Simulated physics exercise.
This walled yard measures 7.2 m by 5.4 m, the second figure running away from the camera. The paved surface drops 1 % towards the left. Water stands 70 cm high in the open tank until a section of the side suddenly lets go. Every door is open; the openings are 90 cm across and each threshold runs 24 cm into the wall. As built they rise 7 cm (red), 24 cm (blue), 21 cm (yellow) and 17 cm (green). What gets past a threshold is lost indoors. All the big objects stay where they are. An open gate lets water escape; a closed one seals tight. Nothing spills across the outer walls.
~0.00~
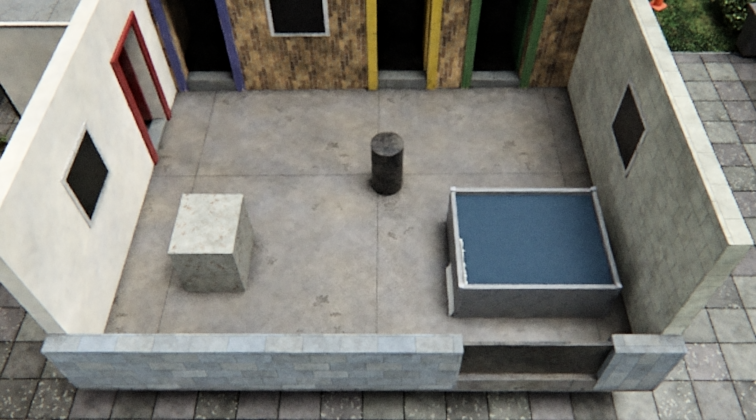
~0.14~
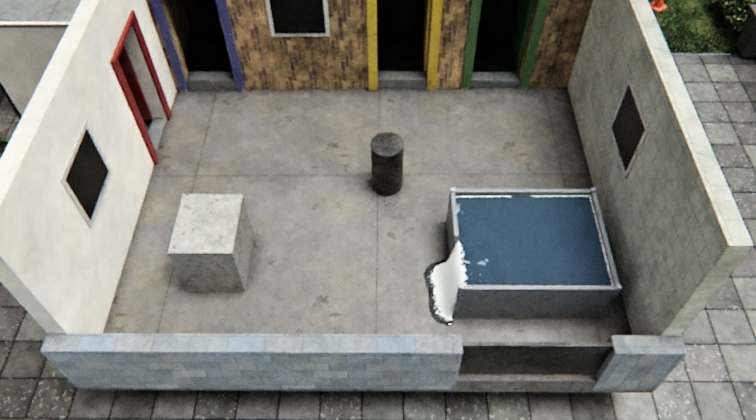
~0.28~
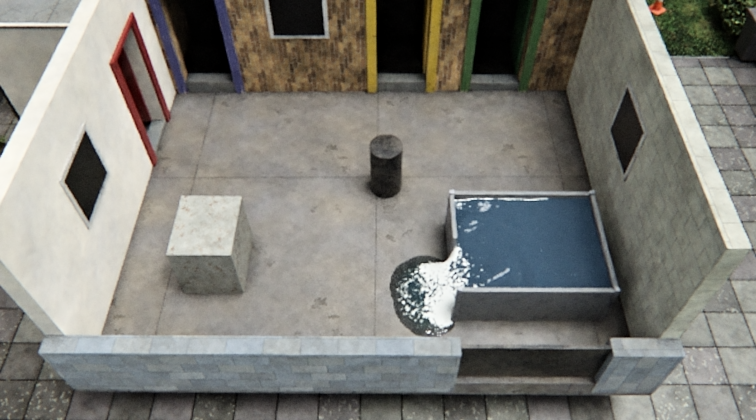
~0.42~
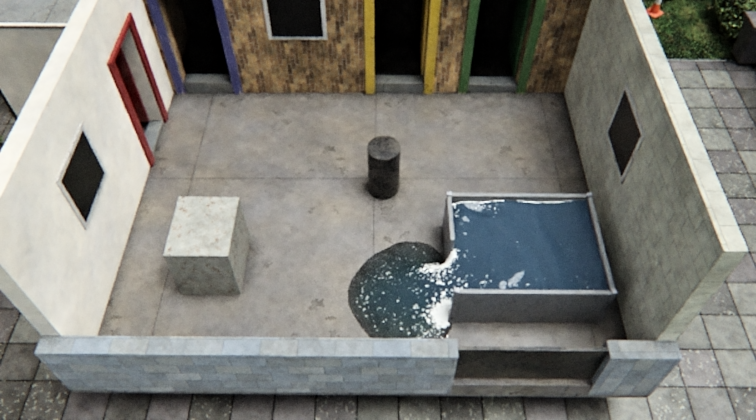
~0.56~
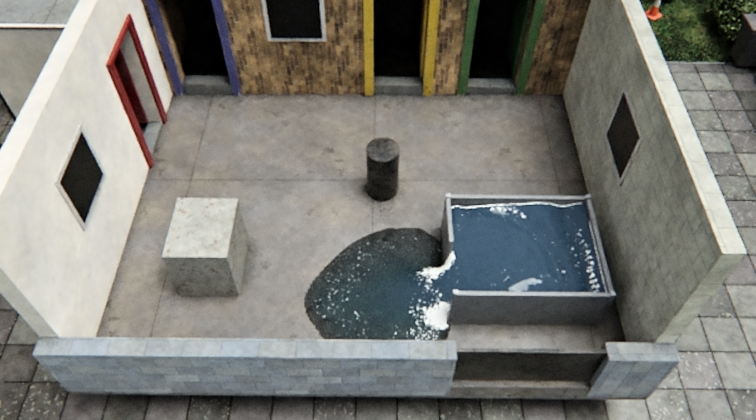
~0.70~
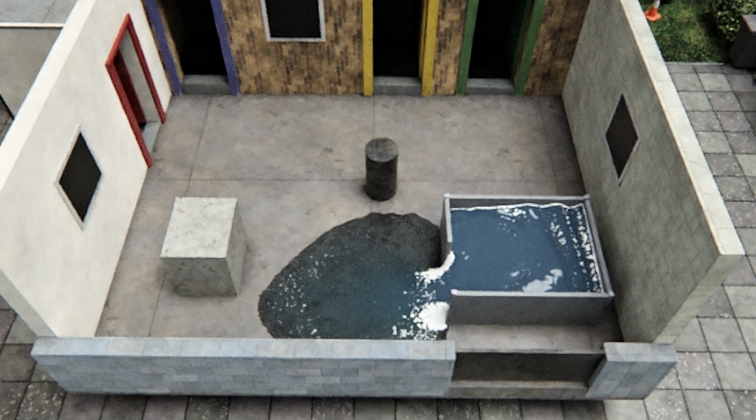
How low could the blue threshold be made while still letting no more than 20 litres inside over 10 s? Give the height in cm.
About 18 cm.
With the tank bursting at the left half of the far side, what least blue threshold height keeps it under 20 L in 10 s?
Then roughly 9.5 cm.
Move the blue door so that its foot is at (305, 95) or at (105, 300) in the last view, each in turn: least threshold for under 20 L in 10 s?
Roughly 6.5 and 26 cm.
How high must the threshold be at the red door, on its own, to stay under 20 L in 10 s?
About 13.0 cm at red.
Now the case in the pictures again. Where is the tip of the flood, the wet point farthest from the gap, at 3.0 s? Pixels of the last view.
Near (166, 113).
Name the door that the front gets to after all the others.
Last comes the green one.
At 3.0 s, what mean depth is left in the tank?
Roughly 32 cm on average.
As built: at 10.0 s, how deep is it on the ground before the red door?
Roughly 11.0 cm deep.
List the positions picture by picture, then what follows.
The first picture shows still water, 70 cm deep, in the open tank at (530, 239); the blue door at (201, 46) is dry.
In the second picture, the gap is at (457, 279), the front 0.4 m out at (430, 274); the back of the open tank holds 70 cm.
In the third picture, water pours out at (456, 284) and has run 0.8 m, to (400, 305); about 11 cm deep outside, 70 cm at the back.
In the fourth picture, the front is at (354, 299), 1.4 m from the gap at (453, 286); 1.7 m2 of floor is wet, 70 cm left at the back.
In the fifth picture, water pours out at (452, 288) and has run 1.9 m, to (314, 312); about 5 cm deep outside, 64 cm at the back.
In the sixth picture, the gap is at (450, 288), the front 2.6 m out at (266, 308); the back of the open tank holds 57 cm; 4.1 m in a straight line remain to the blue door at (197, 49).
After 1.4 s water covers 30 % of the floor, deepest (36 cm) near (437, 309); it has not reached the blue door.
After 3.0 s water covers 50 % of the floor, deepest (34 cm) near (97, 330); it has not reached the blue door.
After 10.0 s water covers 95 % of the floor, deepest (12 cm) near (159, 134); 10 cm at the blue door, 1 litre in over its 24 cm threshold.
At the blue door as built, the water arrived by 3.2 s and peaked near 26 cm at 4.2 s.
Run again over the same 10 s with other heights there, 58 litres in over 14.5 cm, 2 litres over 23 cm. The limit of 20 litres is kept from about 18 cm up.
